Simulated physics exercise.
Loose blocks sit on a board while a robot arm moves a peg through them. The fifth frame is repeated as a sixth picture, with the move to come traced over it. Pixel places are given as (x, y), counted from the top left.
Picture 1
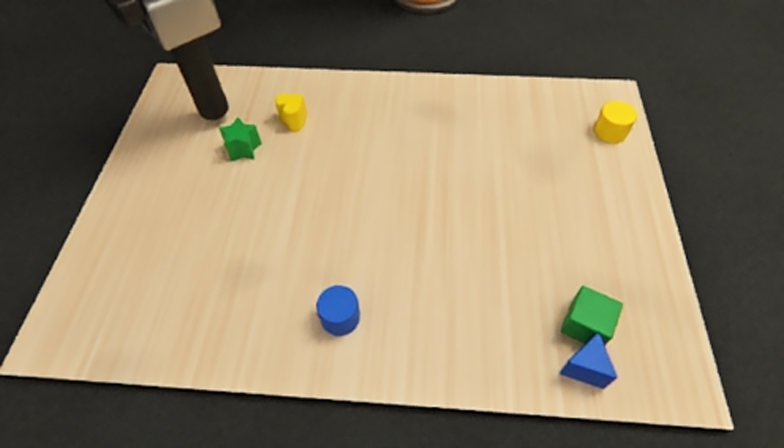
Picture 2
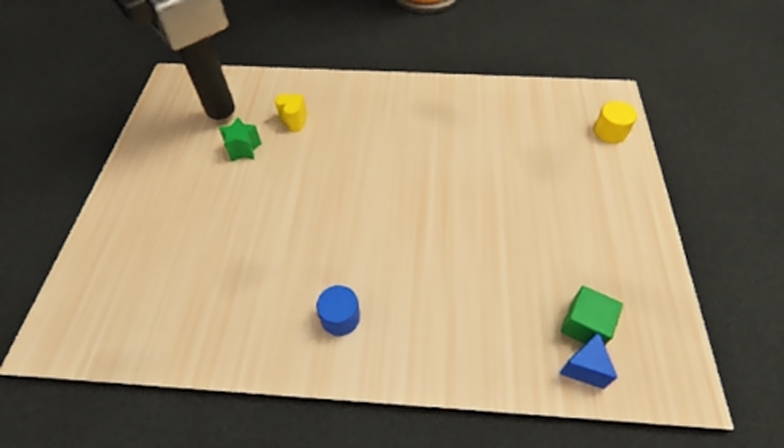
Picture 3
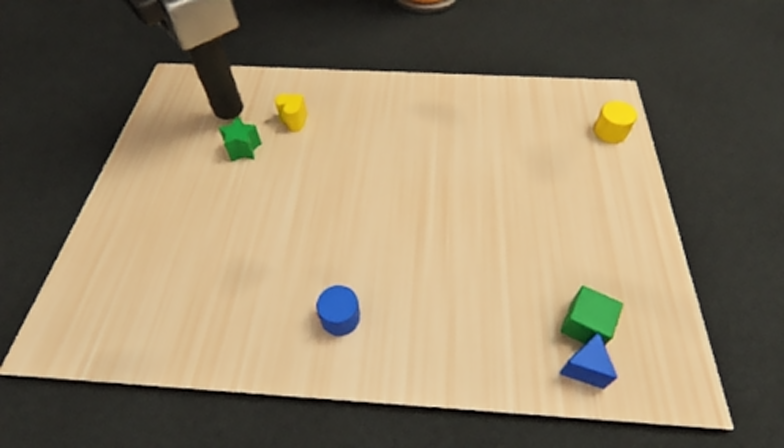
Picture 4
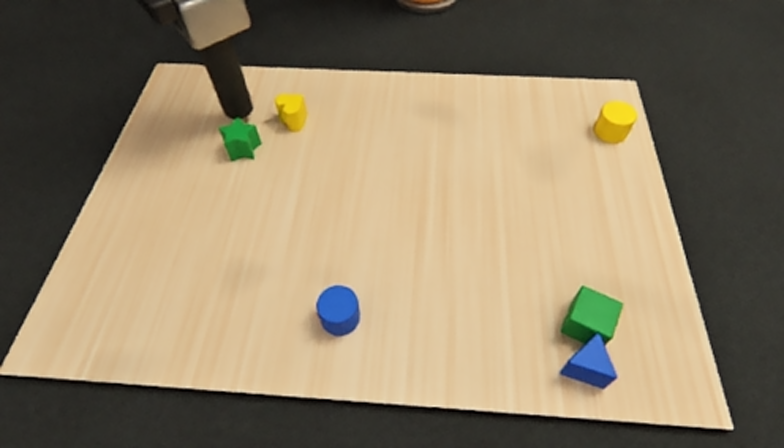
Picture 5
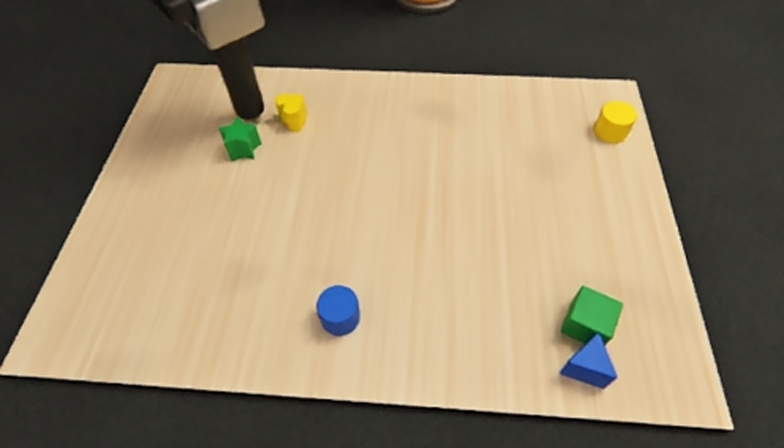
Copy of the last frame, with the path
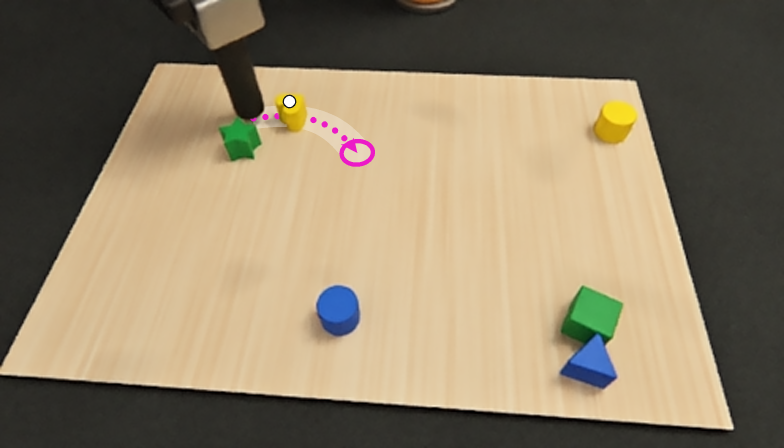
A robot arm holds a dark peg over a pale wooden board on a black surface, seen from above at an angle. A green star and yellow heart sit at upper left, a yellow cylinder at upper right, a blue cylinder at lower centre, and a green block touching a blue triangle at lower right. The peg slides slightly rightward behind the star, while the blocks and camera stay still.
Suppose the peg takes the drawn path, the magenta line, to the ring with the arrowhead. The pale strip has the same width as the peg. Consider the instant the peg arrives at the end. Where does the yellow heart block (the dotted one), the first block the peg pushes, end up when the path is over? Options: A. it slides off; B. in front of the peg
B.
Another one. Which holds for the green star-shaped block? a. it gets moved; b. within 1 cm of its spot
Choice b: Within 1 cm of its spot.
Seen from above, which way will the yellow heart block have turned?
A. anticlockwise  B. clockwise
It's B.
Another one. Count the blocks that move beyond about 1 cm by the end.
There will be one block displaced.
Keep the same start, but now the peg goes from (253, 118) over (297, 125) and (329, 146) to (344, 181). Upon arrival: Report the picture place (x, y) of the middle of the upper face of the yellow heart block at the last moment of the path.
I expect it at (354, 113).
The line goes from (253, 118) over (295, 117) and (332, 128) to (357, 153); the dot is on the yellow heart block.
What follows on the original path. One third of the way, peg at (294, 108); yellow heart block at (317, 107), turned 35° clockwise.
Two thirds of the way, peg at (330, 120); yellow heart block at (346, 124), turned 75° clockwise.
At the end, peg at (356, 144); green star-shaped block unmoved; yellow heart block at (371, 150), turned 90° clockwise.
